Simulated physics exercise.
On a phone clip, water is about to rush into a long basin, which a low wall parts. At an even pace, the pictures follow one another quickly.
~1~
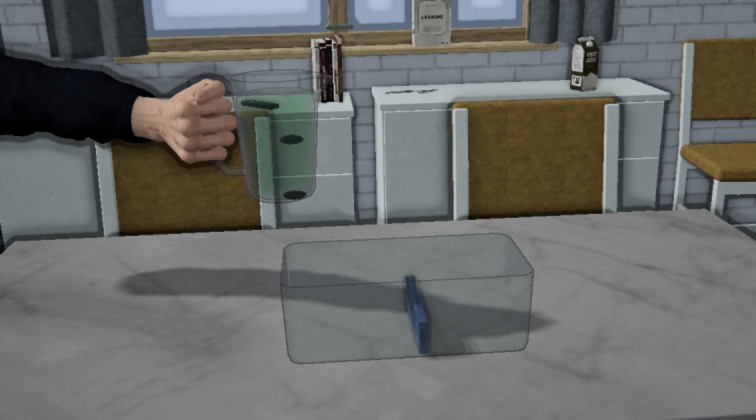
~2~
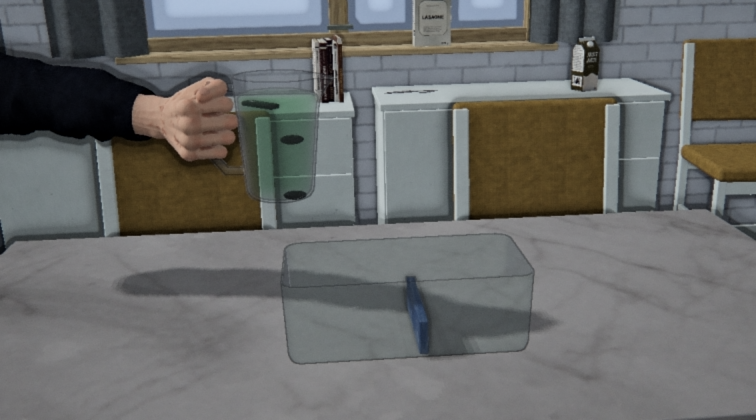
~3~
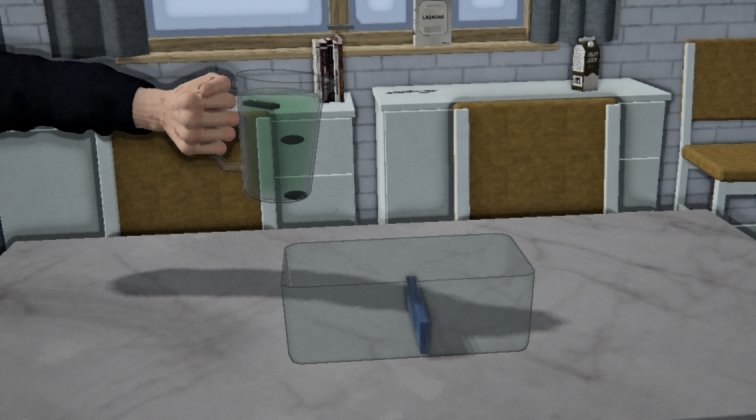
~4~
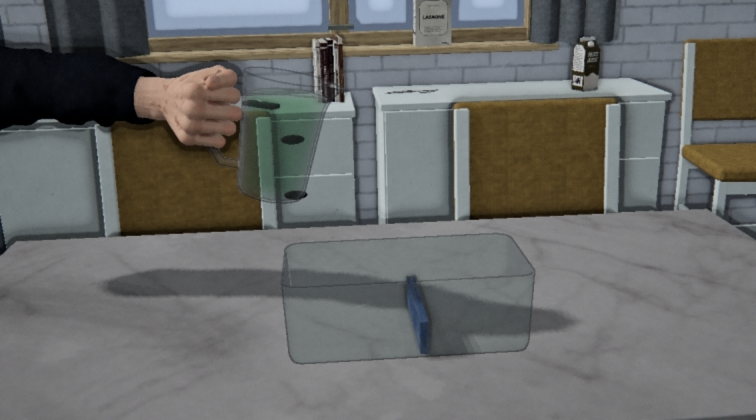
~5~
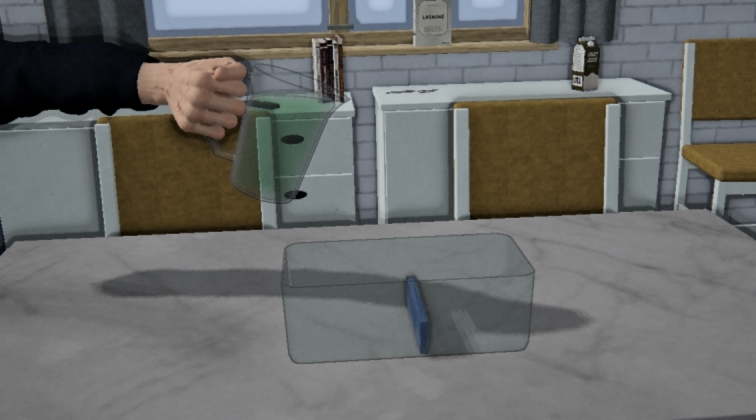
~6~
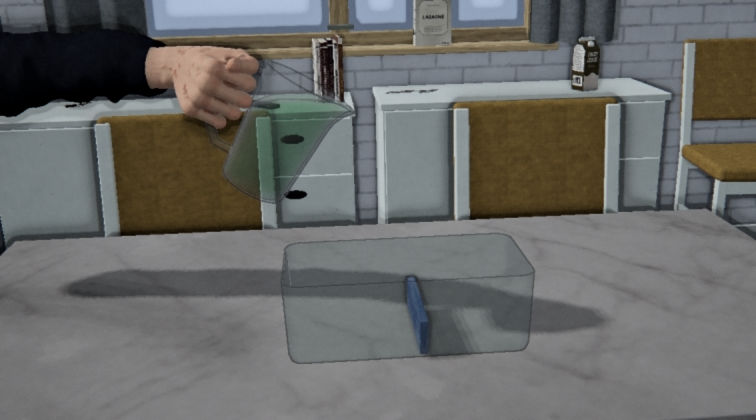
In a kitchen, a hand holds a clear pitcher of greenish liquid above and left of a transparent rectangular container with a blue divider on a marble table, then gradually tilts the pitcher to the right.
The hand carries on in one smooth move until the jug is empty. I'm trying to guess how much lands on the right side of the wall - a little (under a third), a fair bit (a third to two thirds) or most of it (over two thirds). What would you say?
I would say a little, under a third.
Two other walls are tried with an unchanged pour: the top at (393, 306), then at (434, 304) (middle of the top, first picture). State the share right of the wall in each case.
It works out to around 80 per cent for the first and around 5 per cent for the second.
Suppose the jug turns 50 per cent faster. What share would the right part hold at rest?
Result: Roughly 20 %.
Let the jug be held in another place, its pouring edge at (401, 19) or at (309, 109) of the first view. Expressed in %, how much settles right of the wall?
Around 65 percent first, around 5 percent second.
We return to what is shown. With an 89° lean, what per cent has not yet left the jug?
Around 65 percent remains.
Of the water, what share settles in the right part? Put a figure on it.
It comes to some 25 per cent.
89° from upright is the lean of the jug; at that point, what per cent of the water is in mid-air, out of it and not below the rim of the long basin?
25 per cent.
A moment on, the jug is tipped on its side and 67 per cent is still to pour, 2 is left of the wall and 7 right of it.
Next, the jug is tipped right over and 23 per cent is still to pour, 38 is left of the wall and 17 right of it.
Then the jug is tipped right over and 3 per cent is still to pour, 60 is left of the wall and 23 right of it.
Later the jug is tipped right over and 0 per cent is still to pour, 69 is left of the wall and 25 right of it.
At rest 69 per cent lies left of the wall, 25 right of it and 6 outside.
